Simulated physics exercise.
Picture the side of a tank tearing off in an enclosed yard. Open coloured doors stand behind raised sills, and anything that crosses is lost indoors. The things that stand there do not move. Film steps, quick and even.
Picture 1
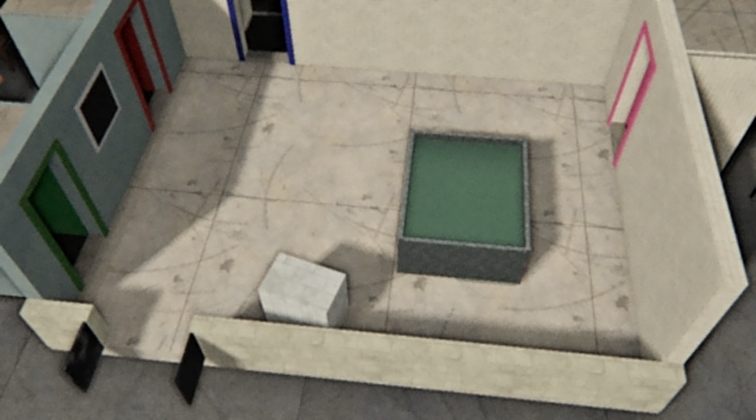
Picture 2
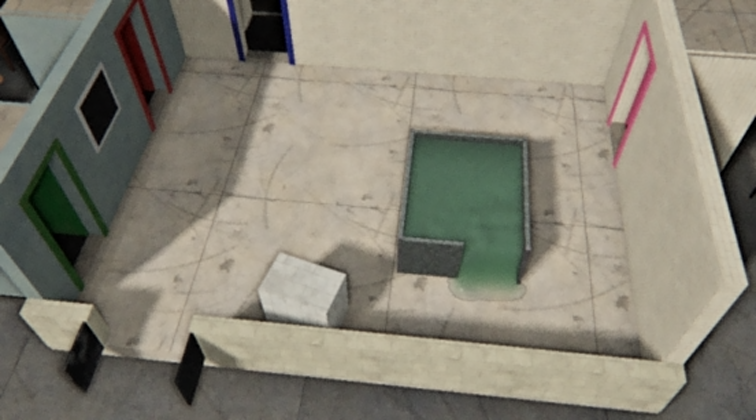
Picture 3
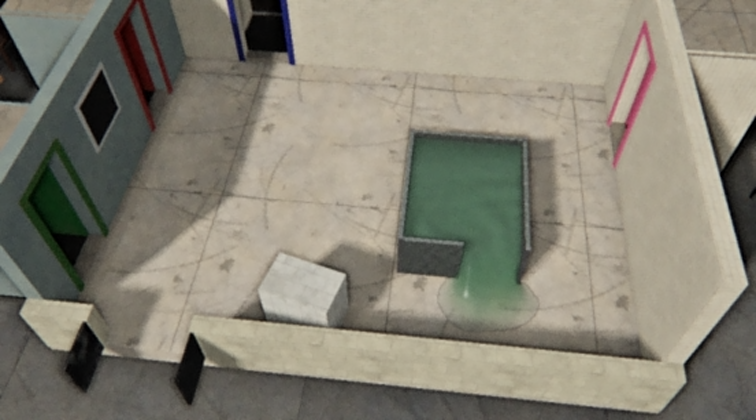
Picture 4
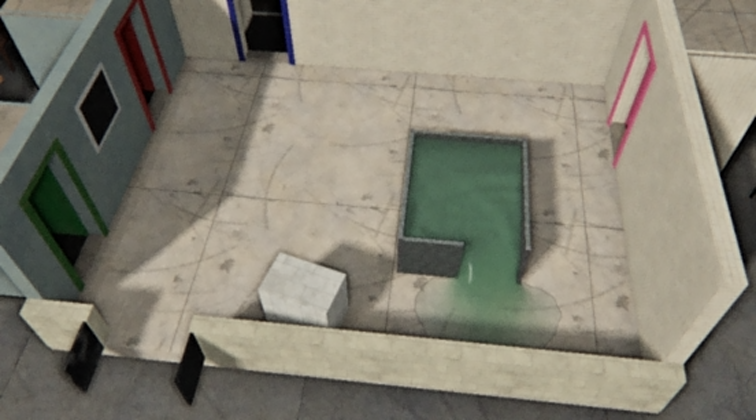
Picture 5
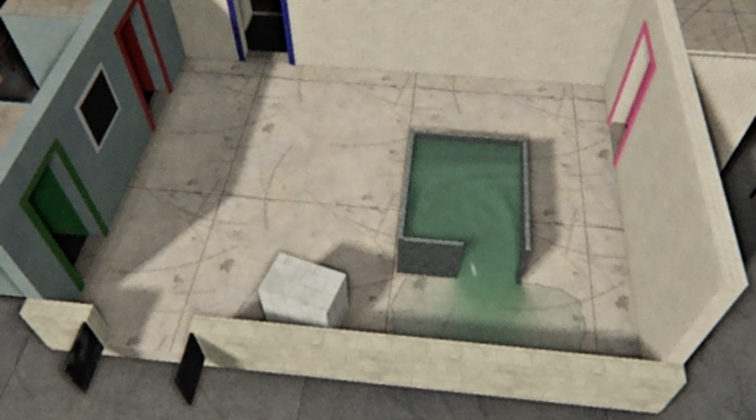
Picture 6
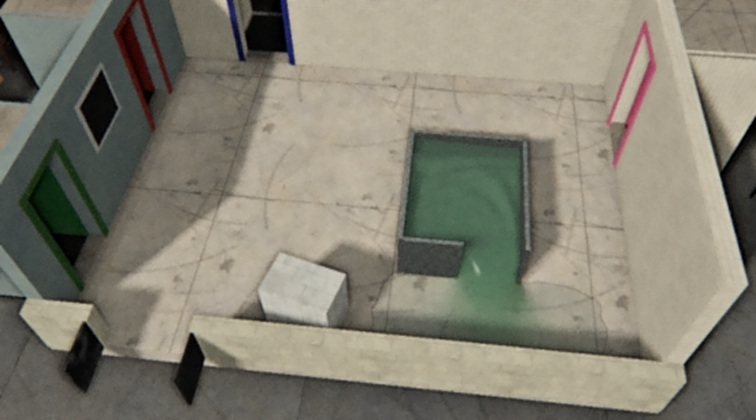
In a walled yard with coloured doorways, a dark-sided tank of green water stands still beside a pale block. Part of its near side opens, and water pours through the gap onto the floor. The shallow green pool spreads outward along the low front wall, while the block stays put.
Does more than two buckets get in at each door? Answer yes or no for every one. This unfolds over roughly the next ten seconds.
Green door: No, red door: No, pink door: No, blue door: No.
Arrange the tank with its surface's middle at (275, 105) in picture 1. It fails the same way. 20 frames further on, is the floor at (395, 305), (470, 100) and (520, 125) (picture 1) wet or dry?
Going through them in turn: Waterlogged, still bare and still bare.
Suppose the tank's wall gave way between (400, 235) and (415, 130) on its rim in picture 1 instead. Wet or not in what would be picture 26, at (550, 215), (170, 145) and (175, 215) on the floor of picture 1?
The first spot is spared, the second soaked and the third soaked.
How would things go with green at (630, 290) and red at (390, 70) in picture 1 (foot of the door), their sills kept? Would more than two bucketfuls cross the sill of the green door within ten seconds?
Well, the way I see it, the green door crosses the threshold.
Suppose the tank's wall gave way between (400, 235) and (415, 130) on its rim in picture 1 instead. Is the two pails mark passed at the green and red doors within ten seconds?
The green door ends up above, while the red door ends up above.
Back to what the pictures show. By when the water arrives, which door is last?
Result: The red door.
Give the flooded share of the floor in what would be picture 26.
Close to 55 %.
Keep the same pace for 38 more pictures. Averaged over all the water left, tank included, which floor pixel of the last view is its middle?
Centre: Close to (452, 210).
A moment on, water covers 10 % of the floor; the green door not reached, the red door not reached, the pink door not reached, the blue door not reached.
Next, water covers 20 % of the floor; the green door not reached, the red door not reached, the pink door not reached, the blue door not reached.
Then, water covers 55 % of the floor; the green door wet at the sill, nothing in, the red door not reached, the pink door wet at the sill, nothing in, the blue door not reached.
Later, water covers 80 % of the floor; the green door wet at the sill, nothing in, the red door not reached, the pink door wet at the sill, nothing in, the blue door wet at the sill, nothing in.
In the end, water covers 90 % of the floor; the green door wet at the sill, nothing in, the red door wet at the sill, nothing in, the pink door wet at the sill, nothing in, the blue door wet at the sill, nothing in.
